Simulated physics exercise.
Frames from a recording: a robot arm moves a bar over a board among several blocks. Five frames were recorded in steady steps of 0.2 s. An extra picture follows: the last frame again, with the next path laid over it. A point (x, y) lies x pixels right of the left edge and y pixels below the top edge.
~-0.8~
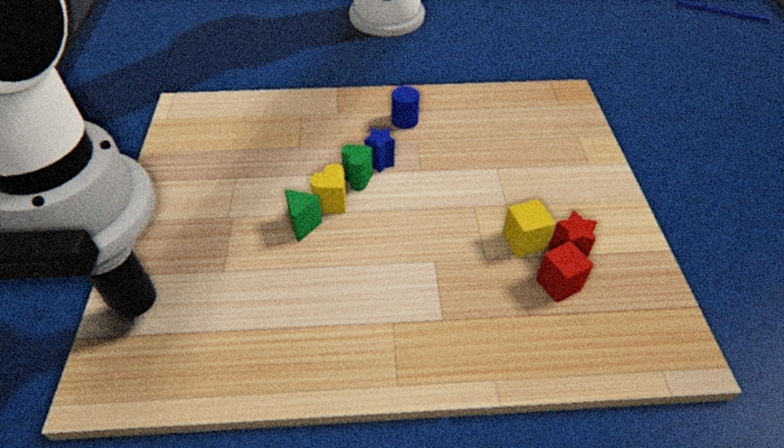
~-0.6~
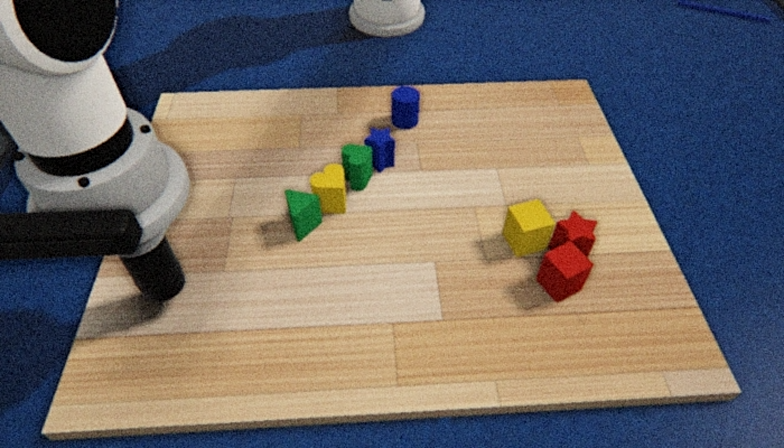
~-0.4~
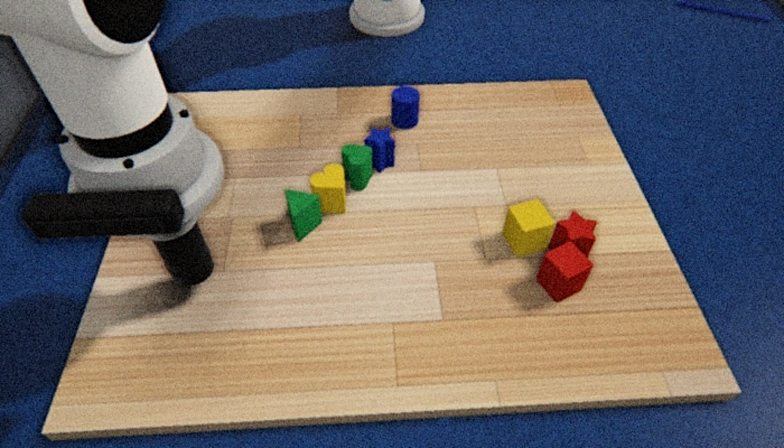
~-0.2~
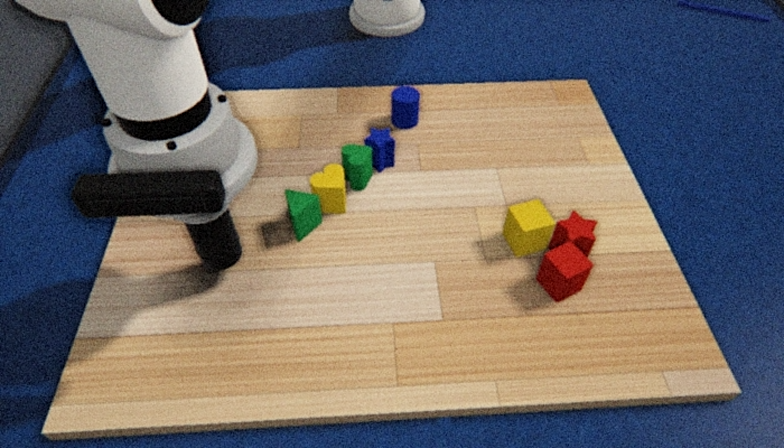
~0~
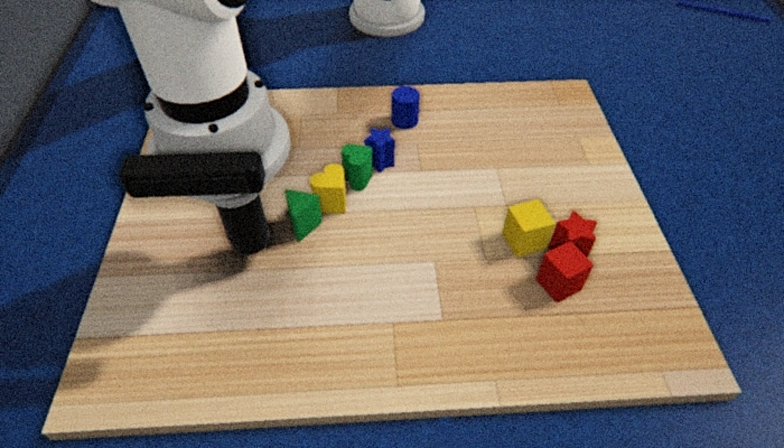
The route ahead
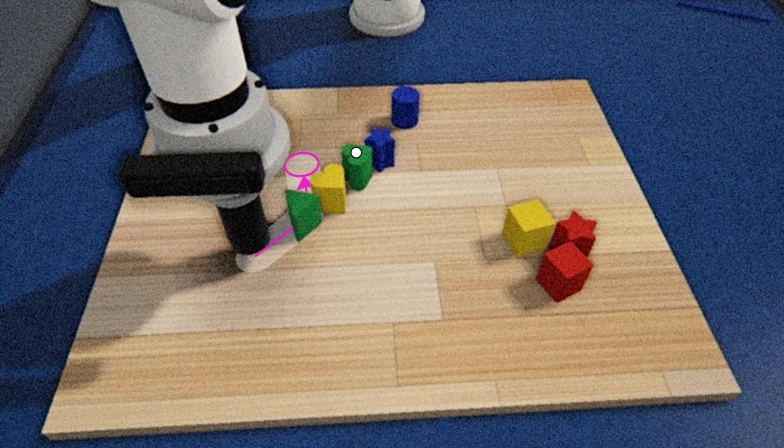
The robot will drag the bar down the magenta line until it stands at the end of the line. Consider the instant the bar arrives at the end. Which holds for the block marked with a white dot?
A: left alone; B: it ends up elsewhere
That would be B.
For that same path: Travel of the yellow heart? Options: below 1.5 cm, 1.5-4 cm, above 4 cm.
The answer is 1.5 to 4 cm.
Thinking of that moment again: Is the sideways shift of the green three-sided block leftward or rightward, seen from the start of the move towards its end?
My prediction: Rightwards.
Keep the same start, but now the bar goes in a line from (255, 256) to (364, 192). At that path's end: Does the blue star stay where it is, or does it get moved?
Once the bar is done, the blue star is in a new spot.
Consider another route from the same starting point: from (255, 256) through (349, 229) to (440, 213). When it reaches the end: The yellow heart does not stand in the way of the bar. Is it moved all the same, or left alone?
Displaced, by a centimetre or more.
Drawn move, from (255, 256) by way of (293, 228) and (307, 195) to (302, 164); the dot is on the green heart.
The first path, step by step. One third of the way, bar (290, 211); green three-sided block (317, 190); yellow heart (335, 172).
Two thirds of the way, bar (304, 178); green three-sided block (333, 176), turned 15° clockwise; yellow heart (353, 161); green heart (370, 144), turned 25° anticlockwise; blue star (385, 130).
At the end, bar (299, 148); green three-sided block (333, 176), turned 15° clockwise; yellow heart (353, 161); green heart (370, 144), turned 25° anticlockwise; blue star (385, 130).
